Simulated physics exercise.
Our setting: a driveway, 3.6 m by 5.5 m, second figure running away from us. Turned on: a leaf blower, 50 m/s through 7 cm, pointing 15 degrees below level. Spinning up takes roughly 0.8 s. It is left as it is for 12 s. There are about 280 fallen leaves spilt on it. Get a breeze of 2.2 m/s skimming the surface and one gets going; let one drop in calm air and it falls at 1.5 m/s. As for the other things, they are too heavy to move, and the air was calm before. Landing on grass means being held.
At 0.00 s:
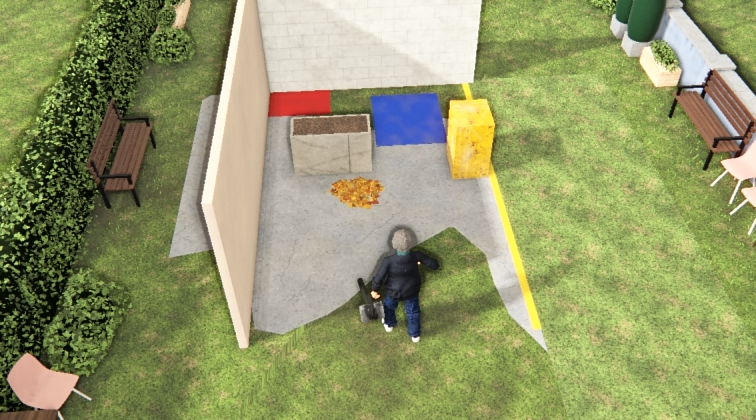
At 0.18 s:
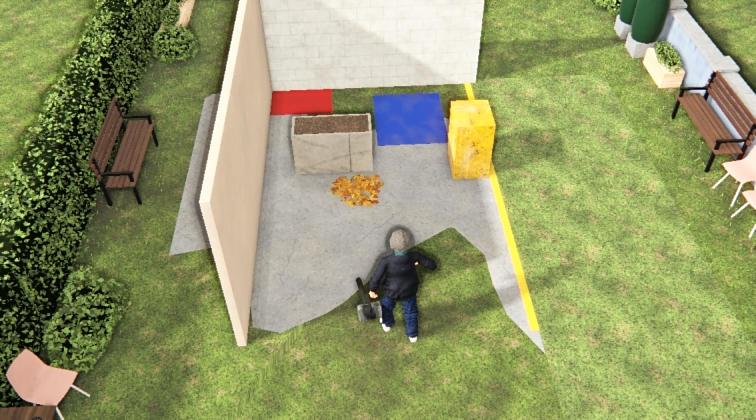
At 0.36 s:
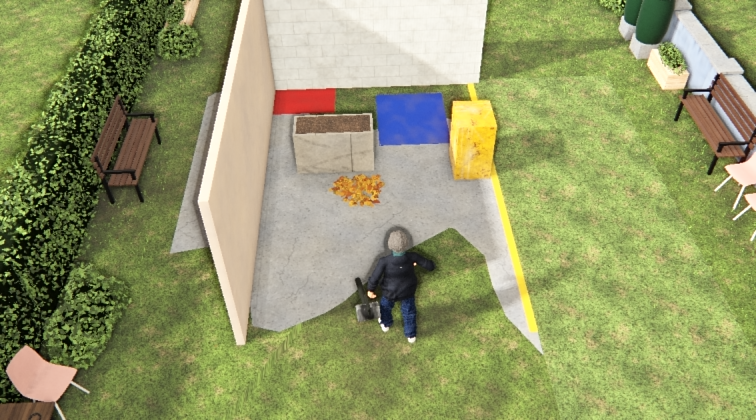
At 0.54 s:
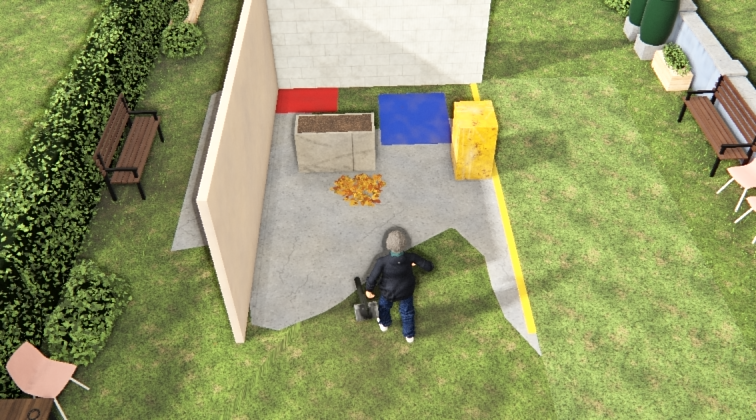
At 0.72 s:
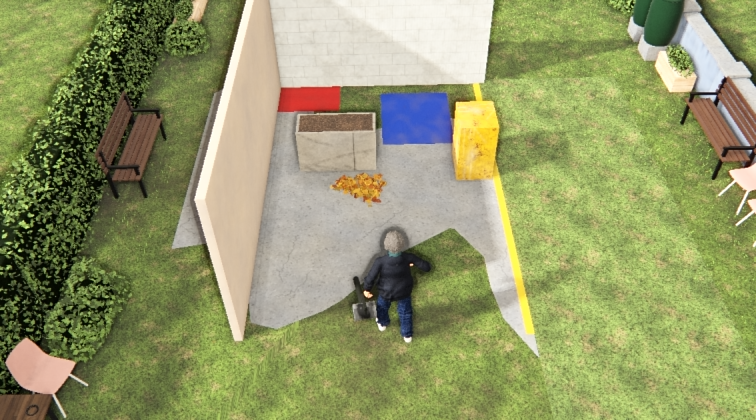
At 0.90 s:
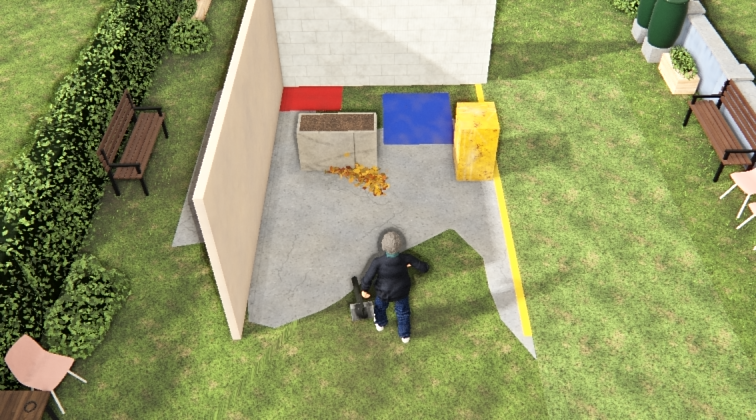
At first, a person in a dark jacket stands at the grass edge holding a leaf blower toward a small pile of orange leaves on grey paving, and the pile lies still before a planter. Then the leaves begin to stir, and the pile loses its rounded shape, shifting slightly right.
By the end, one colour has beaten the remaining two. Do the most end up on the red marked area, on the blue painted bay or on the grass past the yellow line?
It is blue.
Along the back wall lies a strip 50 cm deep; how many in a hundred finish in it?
Share: Approx. 30 %.
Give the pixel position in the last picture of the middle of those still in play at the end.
Near (433, 111).
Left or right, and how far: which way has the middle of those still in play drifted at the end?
Rightward, some 1.2 m.
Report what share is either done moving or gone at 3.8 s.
It comes out at some 5 %.
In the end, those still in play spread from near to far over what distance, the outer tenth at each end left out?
That comes to close to 1.6 m, I reckon.
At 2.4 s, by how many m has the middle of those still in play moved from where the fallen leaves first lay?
Around 1.4 m away.
After 2.4 s, 97 % are on the move or not yet settled, 2 % are on the red marked area, 0 % on the grass past the yellow line and 34 % on the blue painted bay; the middle of those still in play is near (416, 148).
After 3.8 s, 95 % are on the move or not yet settled, 4 % are on the red marked area, 0 % on the grass past the yellow line and 58 % on the blue painted bay; the middle of those still in play is near (426, 134).
After 6.6 s, 88 % are on the move or not yet settled, 4 % are on the red marked area, 0 % on the grass past the yellow line and 63 % on the blue painted bay; the middle of those still in play is near (431, 120).
After 12.0 s, at the end, 5 % are on the red marked area, 0 % on the grass past the yellow line and 58 % on the blue painted bay; the middle of those still in play is near (433, 111).
